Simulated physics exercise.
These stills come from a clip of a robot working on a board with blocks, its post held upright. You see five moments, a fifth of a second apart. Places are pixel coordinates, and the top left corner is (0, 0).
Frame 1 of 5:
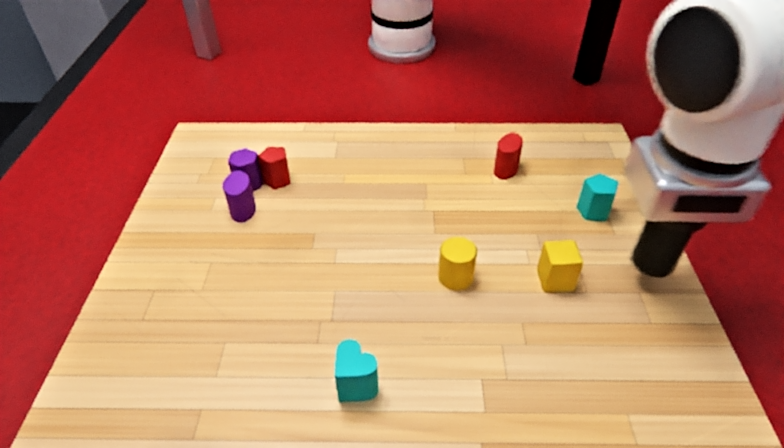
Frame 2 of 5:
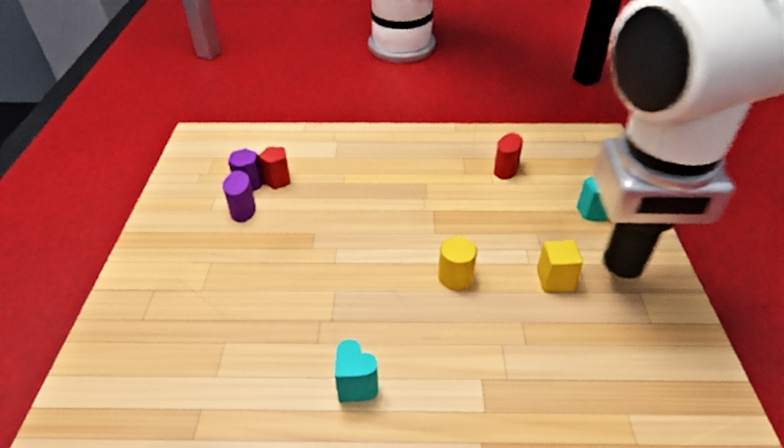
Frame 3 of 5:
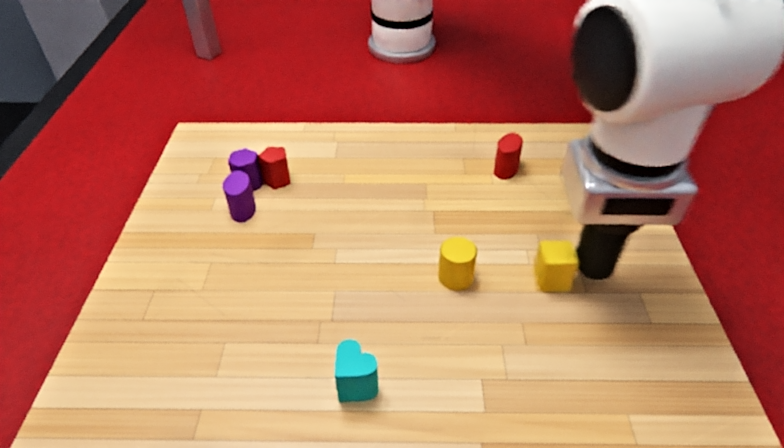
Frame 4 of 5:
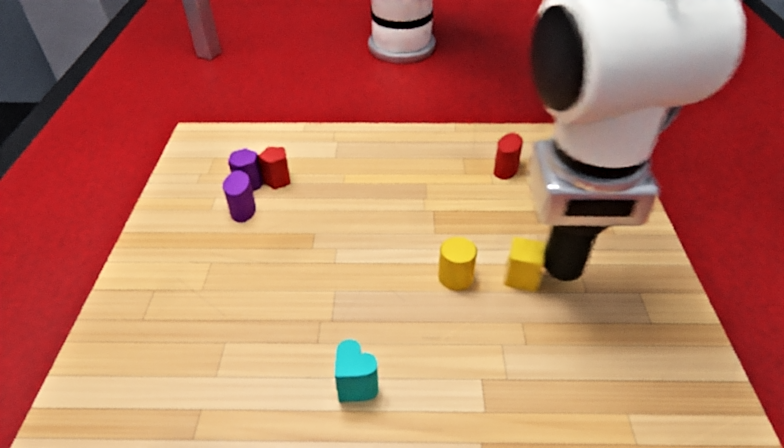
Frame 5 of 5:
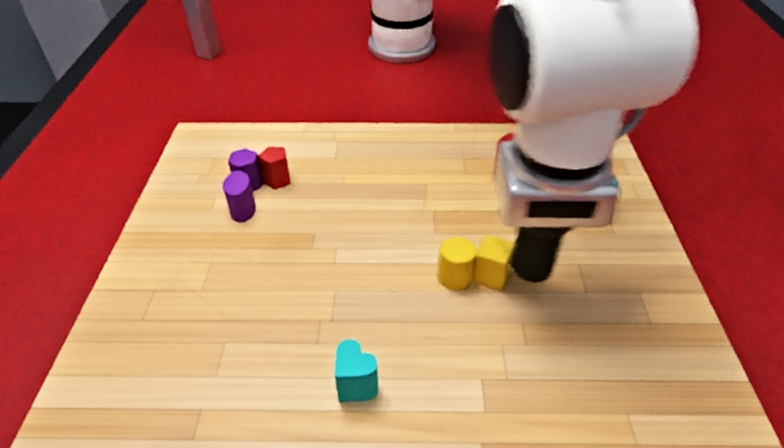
On a wooden board set on a red surface, a white robot arm holds its dark post at the right, beside scattered purple, red, teal and yellow blocks. The arm slides the post left until it meets the yellow cube, then pushes the cube left up against the yellow cylinder.
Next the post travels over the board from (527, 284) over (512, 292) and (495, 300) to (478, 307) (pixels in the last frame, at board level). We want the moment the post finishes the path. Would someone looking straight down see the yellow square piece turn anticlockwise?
No, that is not how it ends up.
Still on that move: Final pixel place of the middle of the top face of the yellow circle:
By then it is at (427, 240).
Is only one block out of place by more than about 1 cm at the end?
I expect not.
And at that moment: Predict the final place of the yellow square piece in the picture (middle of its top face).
At roughly (465, 252).
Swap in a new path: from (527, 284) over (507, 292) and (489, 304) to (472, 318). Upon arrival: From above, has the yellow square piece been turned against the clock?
I expect not.
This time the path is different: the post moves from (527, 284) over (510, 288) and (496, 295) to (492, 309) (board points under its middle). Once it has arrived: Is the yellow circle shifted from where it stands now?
It seems so.
On the path given first. Halfway along, post at (507, 281); yellow circle at (438, 245); yellow square piece at (476, 251), turned 15° clockwise.
At the end, post at (480, 292); yellow circle at (427, 240); yellow square piece at (465, 252), turned 35° clockwise.
